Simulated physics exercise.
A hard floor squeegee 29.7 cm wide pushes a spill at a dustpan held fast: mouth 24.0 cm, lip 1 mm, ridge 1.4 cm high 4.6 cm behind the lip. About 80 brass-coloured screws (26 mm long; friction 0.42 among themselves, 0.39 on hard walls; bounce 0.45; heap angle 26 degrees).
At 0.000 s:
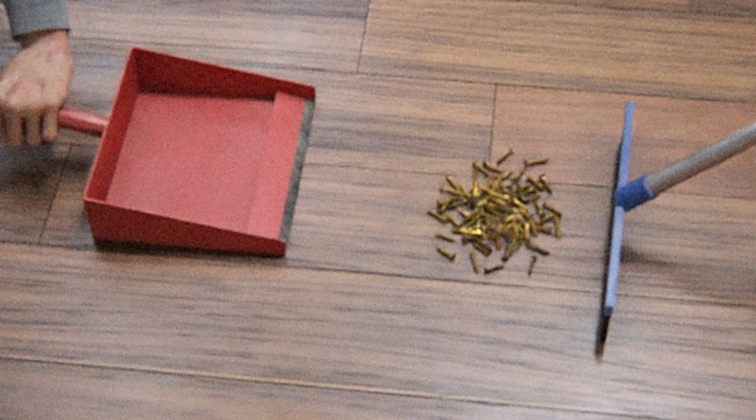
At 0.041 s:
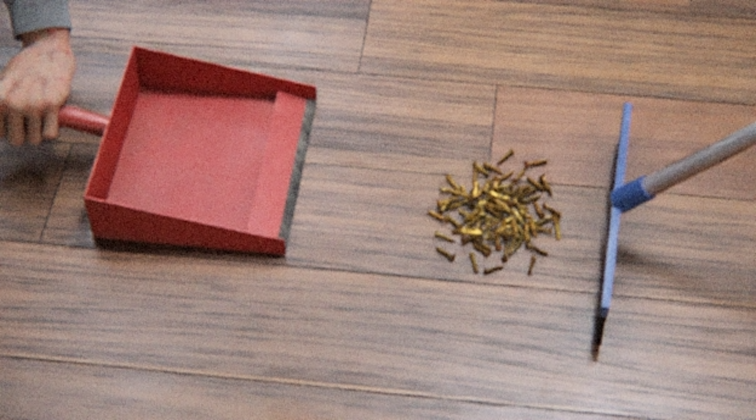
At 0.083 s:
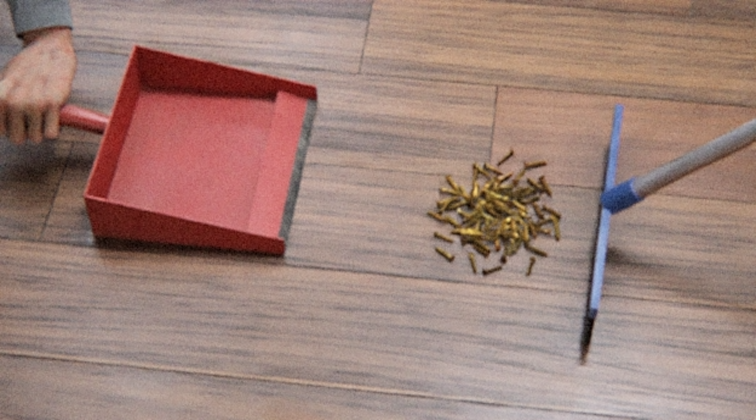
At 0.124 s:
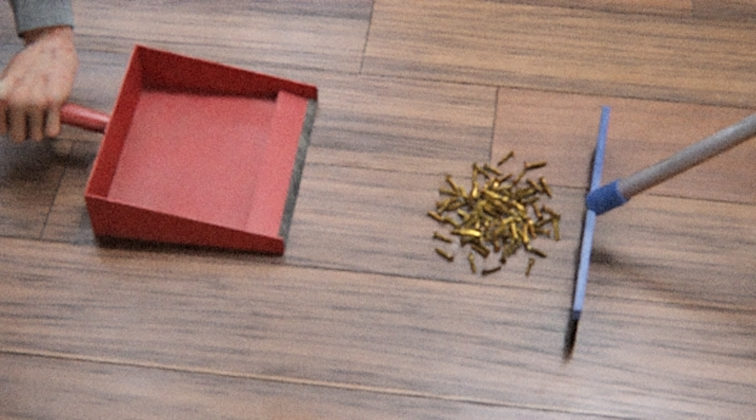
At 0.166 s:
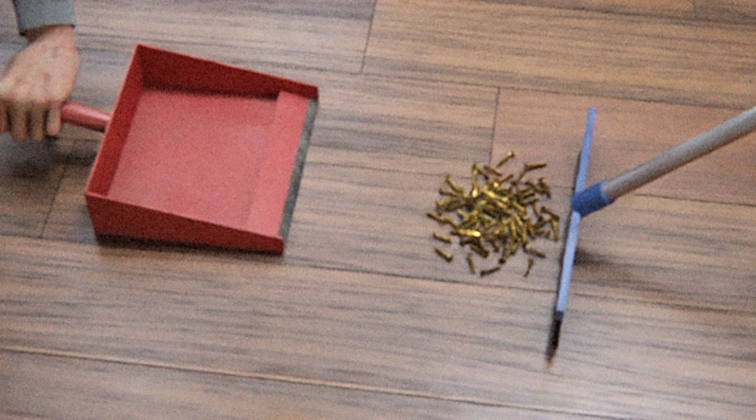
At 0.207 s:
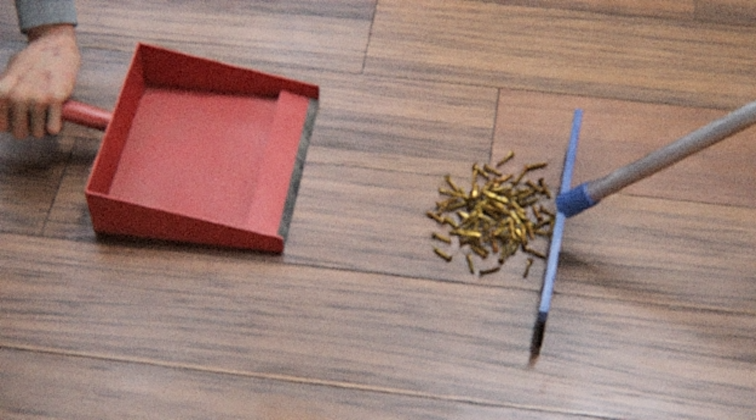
A blue floor squeegee slid left across the wooden floor until its blade was right beside a small pile of brass-coloured screws, while a hand held a red dustpan still on the left.
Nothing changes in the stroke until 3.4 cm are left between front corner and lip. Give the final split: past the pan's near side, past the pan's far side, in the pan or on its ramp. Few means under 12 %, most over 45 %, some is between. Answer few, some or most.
Near side: Some, far side: Few, pan: Few.
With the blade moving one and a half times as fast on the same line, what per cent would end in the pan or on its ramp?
Then about 15 per cent.
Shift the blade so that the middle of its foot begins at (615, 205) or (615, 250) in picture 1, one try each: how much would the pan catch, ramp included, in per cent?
Some 5 and 5 per cent.
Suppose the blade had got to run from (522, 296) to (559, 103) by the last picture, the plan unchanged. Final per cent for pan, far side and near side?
Pan 20, far 0, near 5.
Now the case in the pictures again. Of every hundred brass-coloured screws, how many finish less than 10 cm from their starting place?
Some 0 per cent.
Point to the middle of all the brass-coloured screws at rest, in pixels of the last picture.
Around (309, 211).
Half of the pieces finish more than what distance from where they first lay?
Roughly 22 cm.
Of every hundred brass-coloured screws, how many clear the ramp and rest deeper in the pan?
Some 0 per cent.
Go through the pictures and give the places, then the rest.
Blade from (609, 310) to (629, 111), moved 0.0 cm, 0 of the pieces shifted so far; middle of the pieces at (493, 211); pan at (192, 165), in the first frame.
Blade from (604, 311) to (627, 112), moved 0.3 cm, 0 of the pieces shifted so far; middle of the pieces at (492, 211), in the second frame.
Blade from (593, 312) to (618, 114), moved 1.3 cm, 0 of the pieces shifted so far; middle of the pieces at (492, 212), in the third frame.
Blade from (577, 313) to (605, 116), moved 2.9 cm, 0 of the pieces shifted so far; middle of the pieces at (492, 212), in the fourth frame.
Blade from (560, 315) to (592, 117), moved 4.5 cm, 0 of the pieces shifted so far; middle of the pieces at (491, 213), in the fifth frame.
Blade from (543, 315) to (578, 118), moved 6.1 cm, 0 of the pieces shifted so far; middle of the pieces at (491, 213); pan at (195, 161). Its pace works out near 0.39 m/s, heading 10 degrees towards the viewer's side, in the sixth frame.
After 0.54 s, middle of the blade 18 cm from the lip; 0 % over the lip, far side 0 %, near side 10 %.
After 0.76 s, middle of the blade 9 cm from the lip; 0 % over the lip, far side 0 %, near side 10 %.
After 1.09 s, middle of the blade 4 cm from the lip; 5 % over the lip, far side 0 %, near side 20 %.
In the end, at 1.7 s, near side 15 %, far side 0 %, pan 5 %, in front of the lip or behind the blade 80 %.
